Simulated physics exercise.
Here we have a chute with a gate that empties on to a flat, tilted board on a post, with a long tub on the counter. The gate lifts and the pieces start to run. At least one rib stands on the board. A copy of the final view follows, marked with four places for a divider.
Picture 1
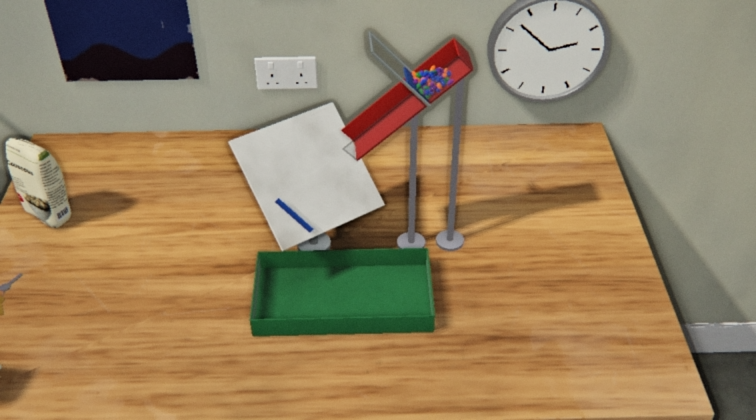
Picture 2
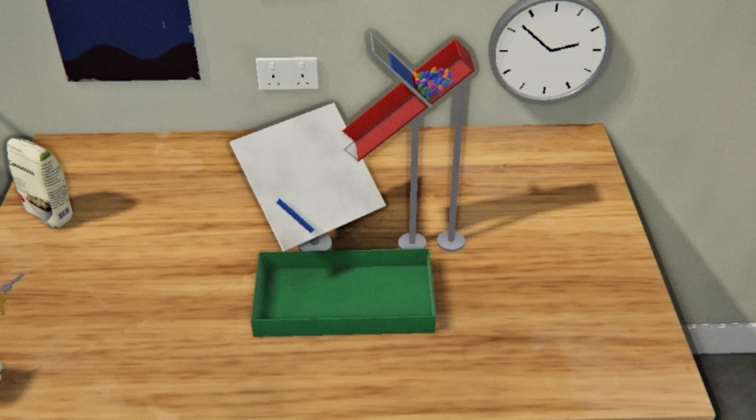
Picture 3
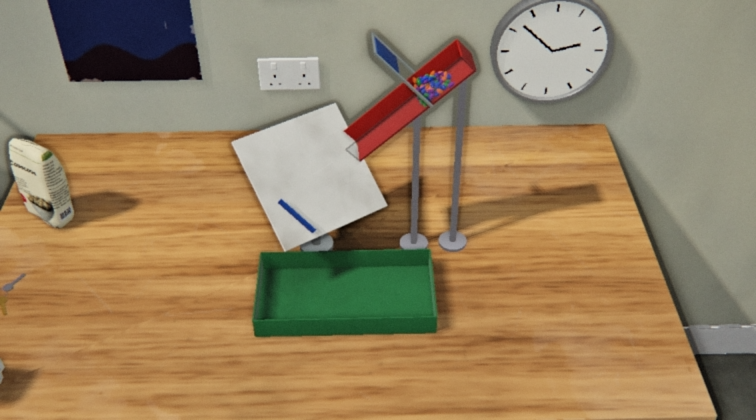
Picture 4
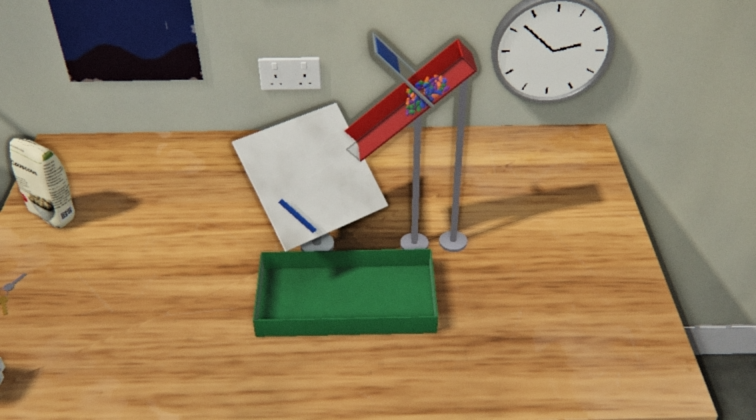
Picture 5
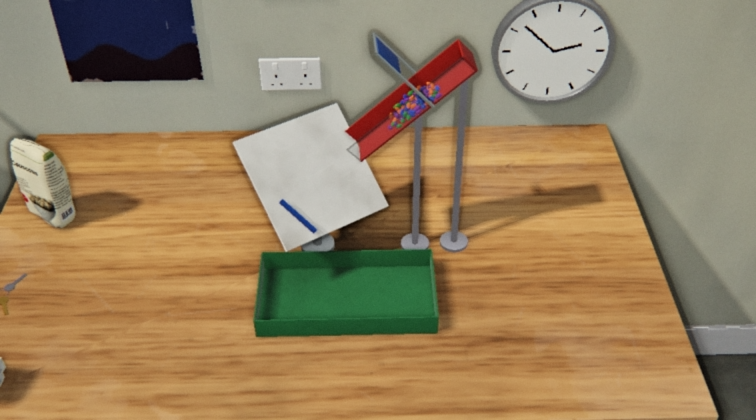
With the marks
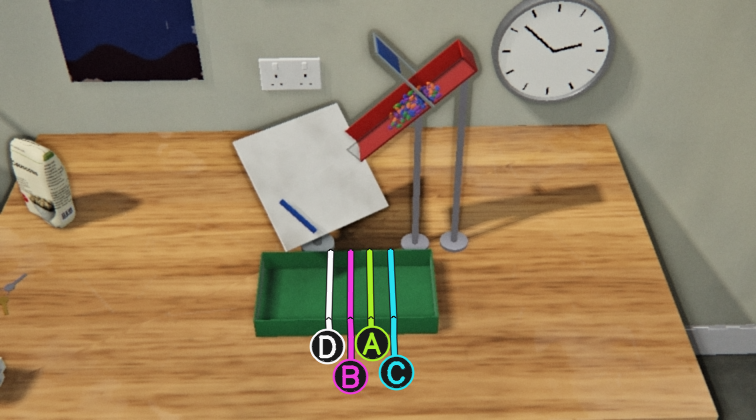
A heap of colorful jelly beans sat in a sloping red chute until the gate lifted, then slid partway down toward a tilted white board with a blue strip, above an empty green tub.
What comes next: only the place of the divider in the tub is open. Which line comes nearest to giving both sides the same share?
The best line is B.
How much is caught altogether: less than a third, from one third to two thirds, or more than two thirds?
More than two thirds.
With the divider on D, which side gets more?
The right side.
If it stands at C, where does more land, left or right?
Left.
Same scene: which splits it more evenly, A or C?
That is line A.
On the marked copy, line A crosses the front rim at (370, 318); line B crosses the front rim at (350, 319); line C crosses the front rim at (393, 318); line D crosses the front rim at (328, 319).
If A is chosen, of what is caught, most on the left of the divider, a small part on the right.
If B is chosen, of what is caught, about two thirds on the left of the divider, about a third on the right.
If C is chosen, of what is caught, all on the left of the divider, none on the right.
If D is chosen, of what is caught, a small part on the left of the divider, most on the right.
